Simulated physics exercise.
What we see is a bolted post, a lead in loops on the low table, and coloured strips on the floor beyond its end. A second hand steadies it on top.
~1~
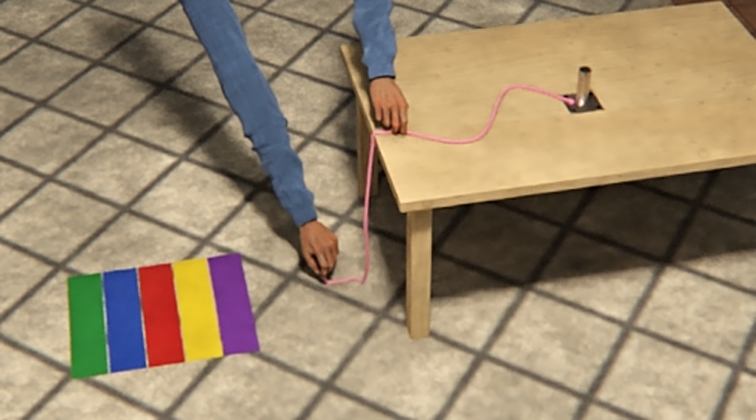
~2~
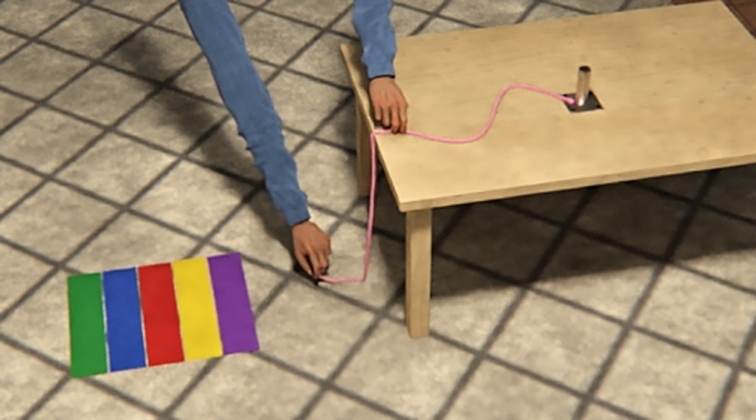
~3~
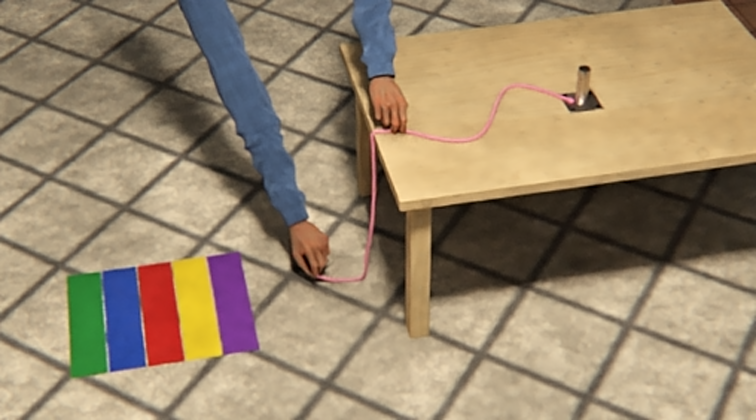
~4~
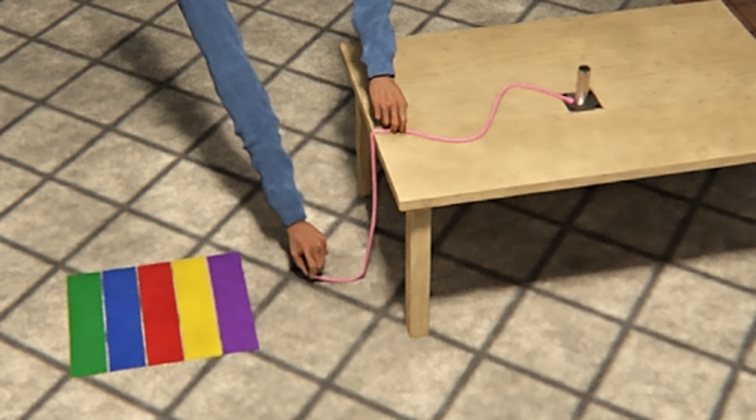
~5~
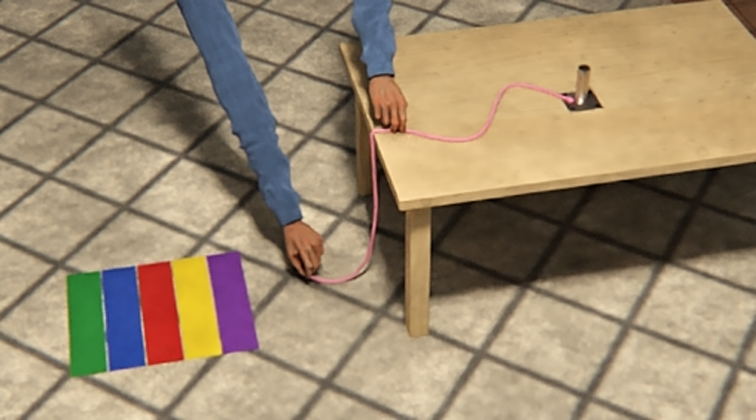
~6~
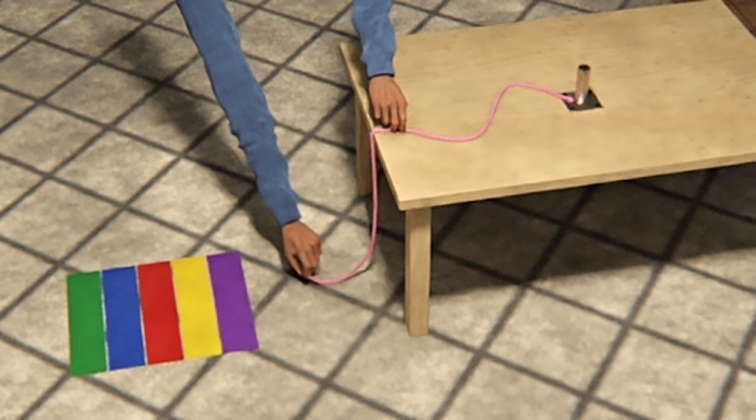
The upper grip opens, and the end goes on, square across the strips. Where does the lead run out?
The end stops over the blue strip.
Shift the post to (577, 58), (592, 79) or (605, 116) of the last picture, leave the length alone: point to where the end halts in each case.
In that order: (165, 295), (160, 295) and (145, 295).
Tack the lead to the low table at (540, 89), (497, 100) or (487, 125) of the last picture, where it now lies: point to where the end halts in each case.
Near (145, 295), (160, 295) and (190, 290).
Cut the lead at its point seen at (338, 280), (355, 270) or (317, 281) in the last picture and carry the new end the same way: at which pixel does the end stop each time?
Near (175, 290), (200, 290) and (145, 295).
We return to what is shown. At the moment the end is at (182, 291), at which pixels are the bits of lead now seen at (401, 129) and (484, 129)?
They go to (361, 169) and to (423, 124).
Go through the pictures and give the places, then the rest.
End (321, 273); purple (239, 335); yellow (202, 340); red (164, 346); blue (127, 352); green (89, 357), in the first picture.
End (314, 273); lead through (540, 90) (495, 110) (448, 141) (374, 138) (372, 202) (366, 268), in the second picture.
End (312, 273), in the third picture.
End (310, 273); lead through (540, 90) (494, 109) (448, 140) (373, 137) (375, 201) (365, 267), in the fourth picture.
End (306, 273), in the fifth picture.
End (304, 273); lead through (539, 89) (494, 108) (448, 139) (373, 136) (375, 200) (362, 263), in the sixth picture.
Soon after, end near (182, 291); over yellow.
After that, end near (147, 296); over red.
At the stop, end near (126, 299); over blue. It gets as far as the blue strip.
